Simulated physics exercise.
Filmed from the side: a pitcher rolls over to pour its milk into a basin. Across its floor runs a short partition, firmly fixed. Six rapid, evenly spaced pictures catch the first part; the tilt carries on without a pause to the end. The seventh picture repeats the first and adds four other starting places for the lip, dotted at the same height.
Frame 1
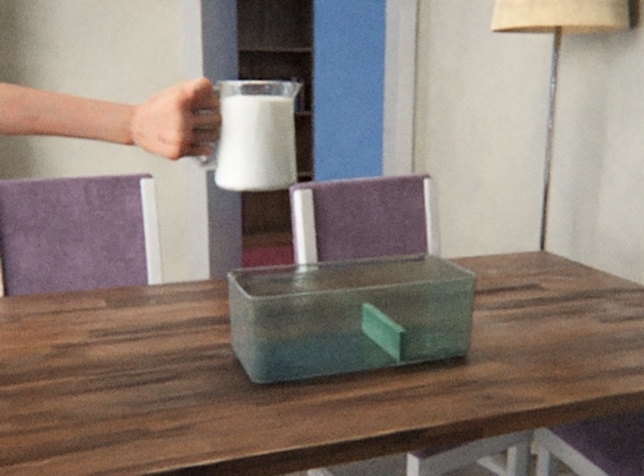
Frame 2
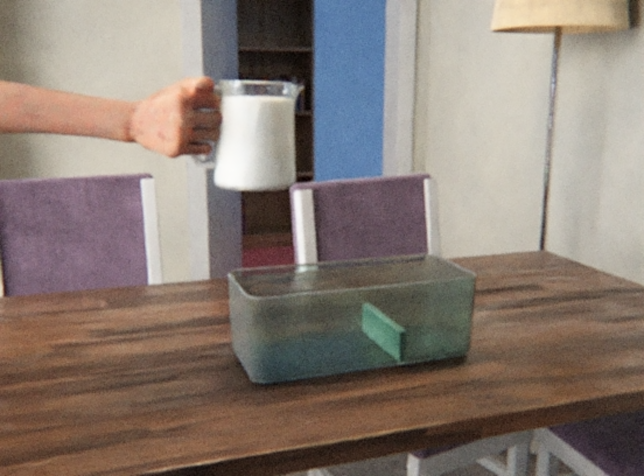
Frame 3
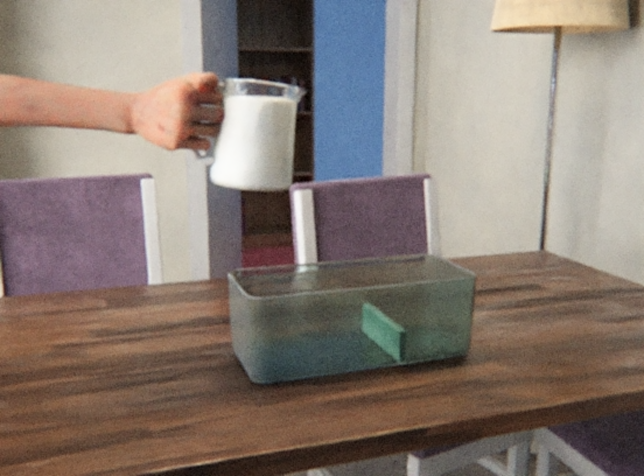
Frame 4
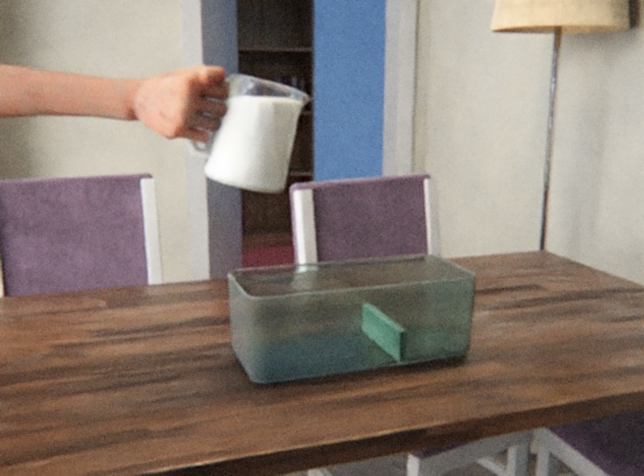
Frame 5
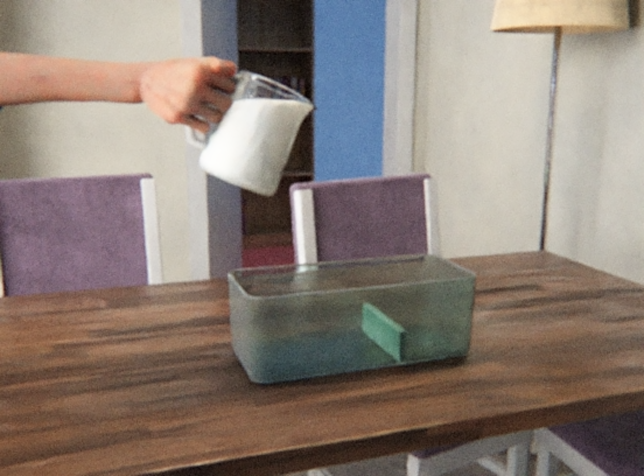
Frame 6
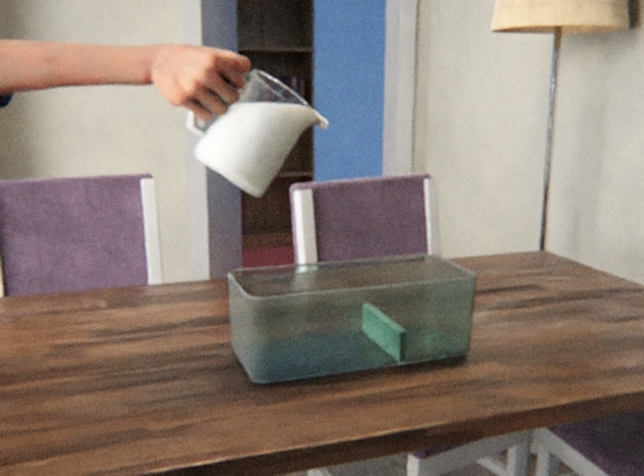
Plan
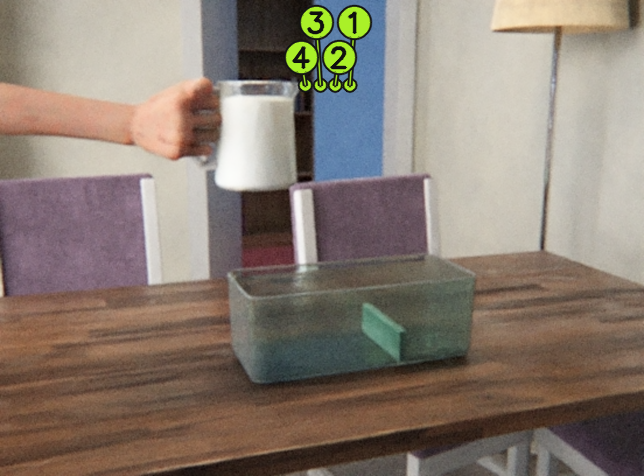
A glass pitcher of milk, held by a hand at the left, starts upright above a clear basin with a short green partition on a wooden table, then tilts steadily rightward until milk reaches just past its lip.
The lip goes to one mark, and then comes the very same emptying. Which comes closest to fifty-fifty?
The answer is spot 3.
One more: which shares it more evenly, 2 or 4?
2 it is.
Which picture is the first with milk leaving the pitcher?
In picture 6.
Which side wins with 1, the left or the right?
More ends on the right.
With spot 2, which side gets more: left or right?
The right side.
On the marked copy, 1 at (349, 85); 2 at (335, 85); 3 at (320, 85); 4 at (305, 85).
Choosing 1, about 20 % ends left of the wall and 75 % right of it; 5 % is lost outside.
Choosing 2, about 27 % ends left of the wall and 71 % right of it.
Choosing 3, about 50 % ends left of the wall and 48 % right of it.
Choosing 4, about 80 % ends left of the wall and 13 % right of it; 7 % is lost outside.
